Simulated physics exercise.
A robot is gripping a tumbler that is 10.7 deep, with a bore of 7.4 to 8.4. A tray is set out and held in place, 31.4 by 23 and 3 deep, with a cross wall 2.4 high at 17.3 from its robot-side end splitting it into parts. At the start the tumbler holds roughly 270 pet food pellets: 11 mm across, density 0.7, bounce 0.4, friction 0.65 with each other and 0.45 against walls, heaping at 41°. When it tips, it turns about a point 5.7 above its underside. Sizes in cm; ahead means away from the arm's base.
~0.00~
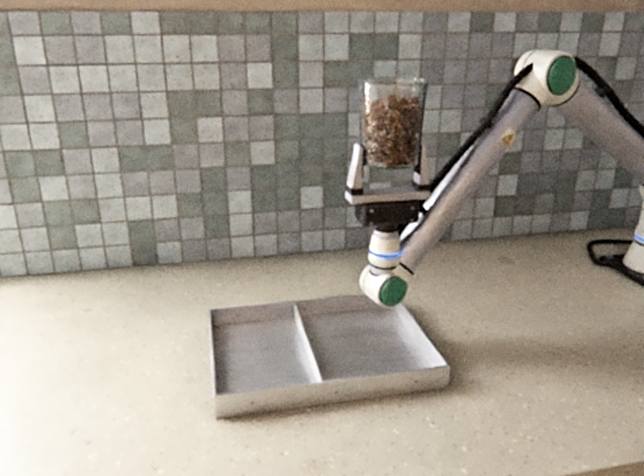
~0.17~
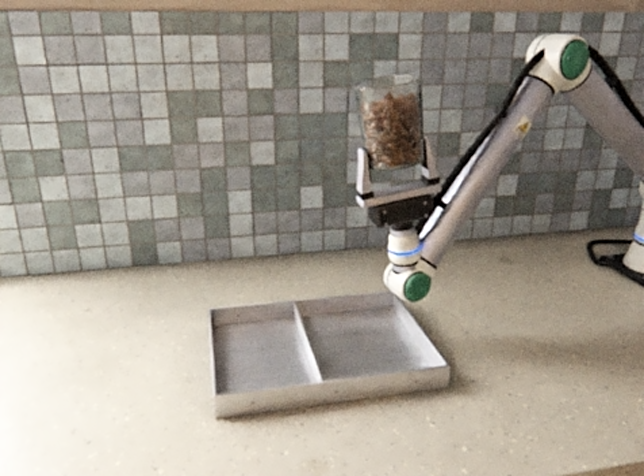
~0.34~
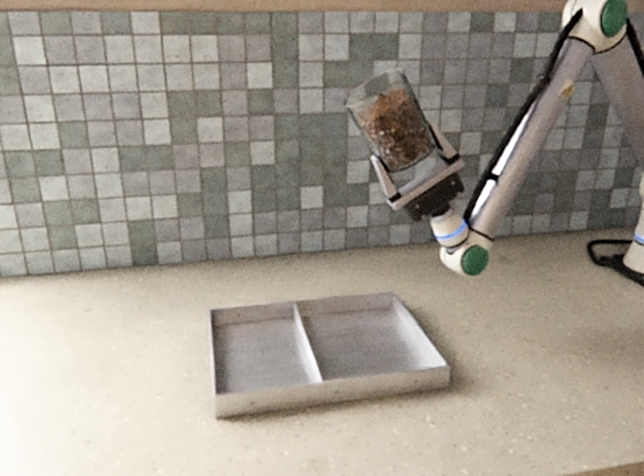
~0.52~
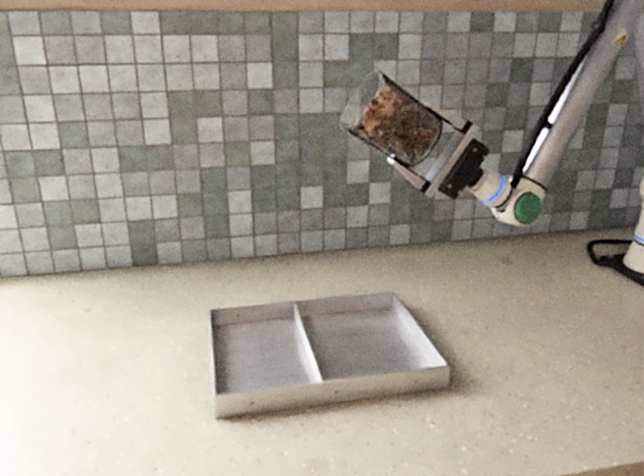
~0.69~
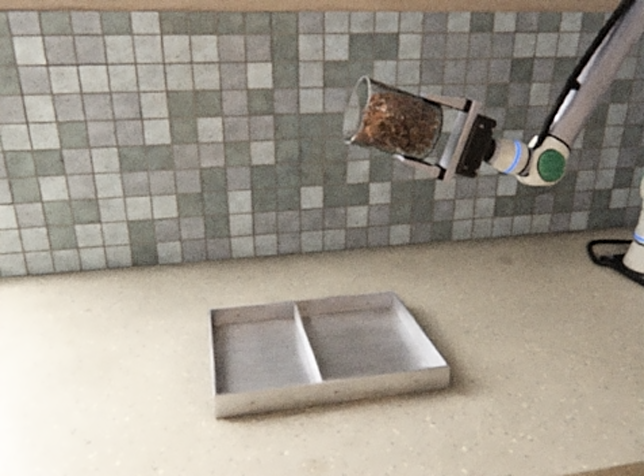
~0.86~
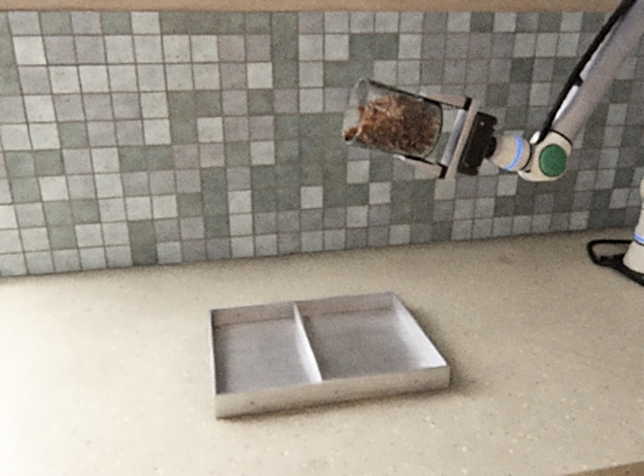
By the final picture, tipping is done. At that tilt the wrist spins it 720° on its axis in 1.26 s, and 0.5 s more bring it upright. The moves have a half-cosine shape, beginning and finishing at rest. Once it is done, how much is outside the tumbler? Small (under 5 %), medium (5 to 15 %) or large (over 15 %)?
Medium.
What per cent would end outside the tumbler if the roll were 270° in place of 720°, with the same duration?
Share: Close to 10 %.
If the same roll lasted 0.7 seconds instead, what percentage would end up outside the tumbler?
Then roughly 5 per cent.
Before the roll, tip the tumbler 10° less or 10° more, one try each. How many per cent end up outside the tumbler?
You'd get close to 0 per cent, then close to 35 per cent.
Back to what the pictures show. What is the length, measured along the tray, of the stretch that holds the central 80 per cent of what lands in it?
That stretch is around 18 cm long.
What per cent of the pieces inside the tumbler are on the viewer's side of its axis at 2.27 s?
60 %.
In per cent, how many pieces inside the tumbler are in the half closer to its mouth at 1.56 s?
Looks like around 35 per cent to me.
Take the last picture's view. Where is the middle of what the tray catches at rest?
Around (292, 372).
By 1.56 s, tipped 74°, highest piece 39 above the table; 258 in the tumbler, 6 in the far-side part, 2 in the robot-side part, 8 in flight or on a rim.
By 2.27 s, tipped 59°, highest piece 37 above the table; 245 in the tumbler, 18 in the far-side part, 10 in the robot-side part, 1 in flight or on a rim.
By 2.82 s, upright, highest piece 40 above the table; 245 in the tumbler, 18 in the far-side part, 11 in the robot-side part.
By 3.52 s, upright, highest piece 40 above the table; 245 in the tumbler, 18 in the far-side part, 11 in the robot-side part.
Final count, 245 in the tumbler, 18 in the far-side part, 11 in the robot-side part. That is 11 % outside the tumbler.
